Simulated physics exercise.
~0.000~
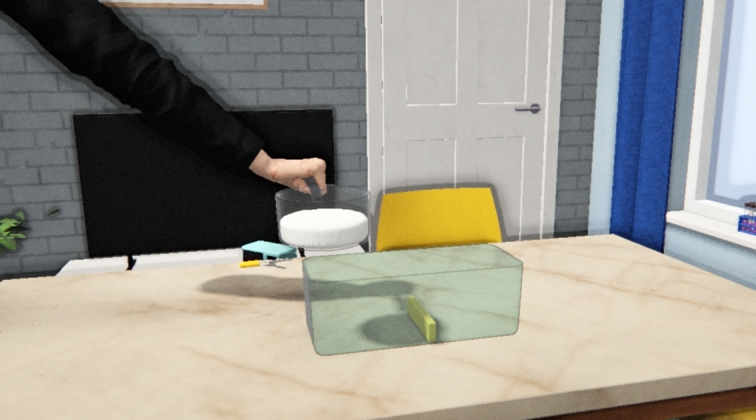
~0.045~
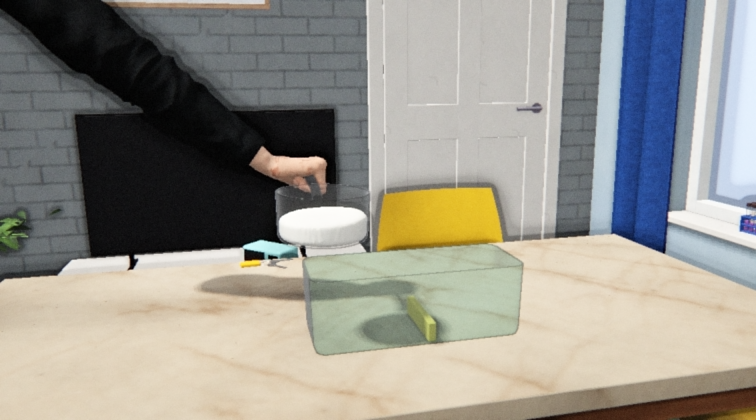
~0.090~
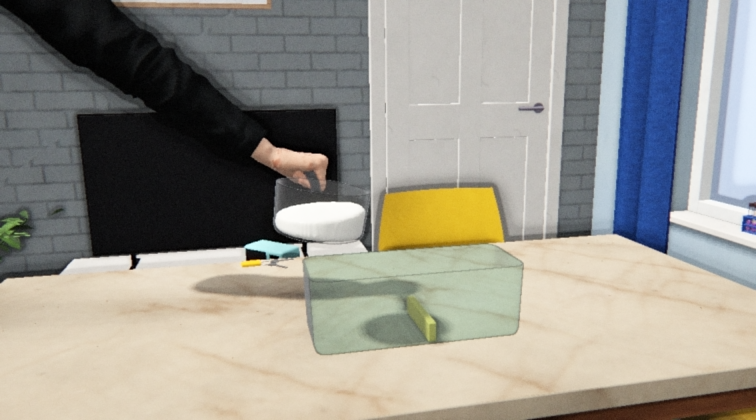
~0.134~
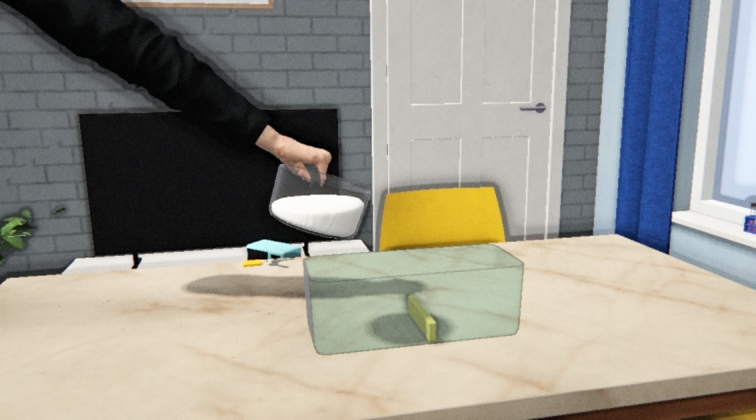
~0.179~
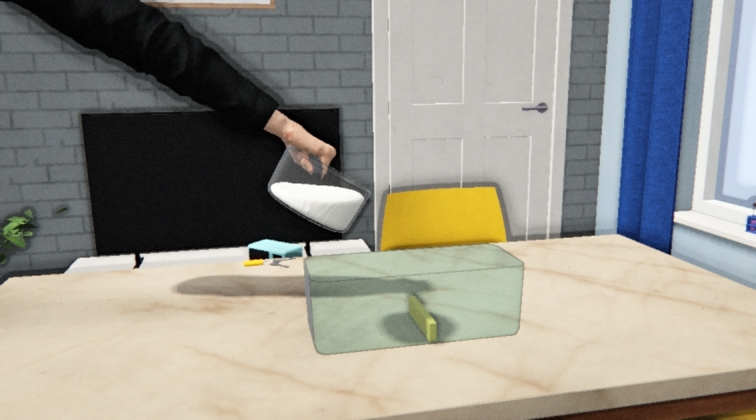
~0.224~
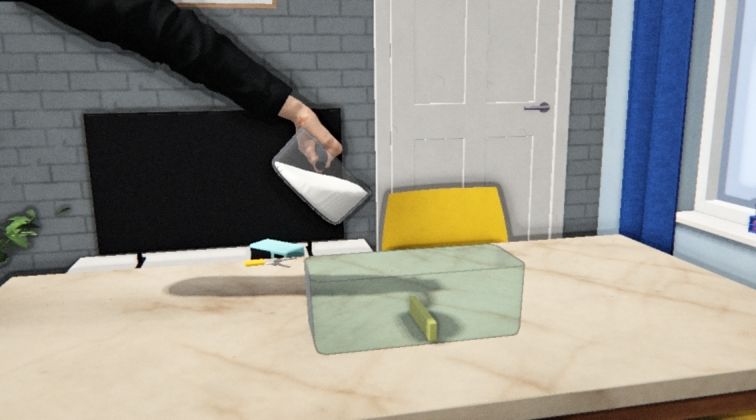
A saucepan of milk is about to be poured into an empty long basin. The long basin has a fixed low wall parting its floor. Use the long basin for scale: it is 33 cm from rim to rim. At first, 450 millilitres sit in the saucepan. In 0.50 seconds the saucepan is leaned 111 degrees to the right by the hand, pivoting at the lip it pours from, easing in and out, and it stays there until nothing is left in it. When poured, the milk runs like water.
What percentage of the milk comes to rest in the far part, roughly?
62 %.
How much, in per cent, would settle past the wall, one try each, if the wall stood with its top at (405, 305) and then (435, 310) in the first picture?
First try about 75 %, second try about 40 %.
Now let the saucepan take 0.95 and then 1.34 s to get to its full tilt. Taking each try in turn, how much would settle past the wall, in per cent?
85 then 80 %.
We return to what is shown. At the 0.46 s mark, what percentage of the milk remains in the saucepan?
Roughly 34 %.
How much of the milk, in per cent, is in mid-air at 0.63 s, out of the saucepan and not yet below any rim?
Near 12 in a hundred.
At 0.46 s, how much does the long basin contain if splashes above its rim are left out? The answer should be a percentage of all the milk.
I'd estimate some 2 percent of the liquid.
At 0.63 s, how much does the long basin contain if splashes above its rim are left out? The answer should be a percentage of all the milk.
Around 86 per cent of the whole.
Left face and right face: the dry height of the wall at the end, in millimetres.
Left about 24 mm, while the right is about 14 mm.
Then, 0.46 s in, the tilt is 109° and 33 per cent is still to pour, 2 is left of the wall and 0 right of it.
Then, 0.63 s in, the tilt is 111° and 2 per cent is still to pour, 6 is left of the wall and 80 right of it.
Then, 0.81 s in, the tilt is 111° and 0 per cent is still to pour, 15 is left of the wall and 60 right of it.
Then, 1.00 s in, the tilt is 111° and 1 per cent is still to pour, 26 is left of the wall and 62 right of it.
Finally, 28 per cent lies left of the wall, 62 right of it and 10 outside.
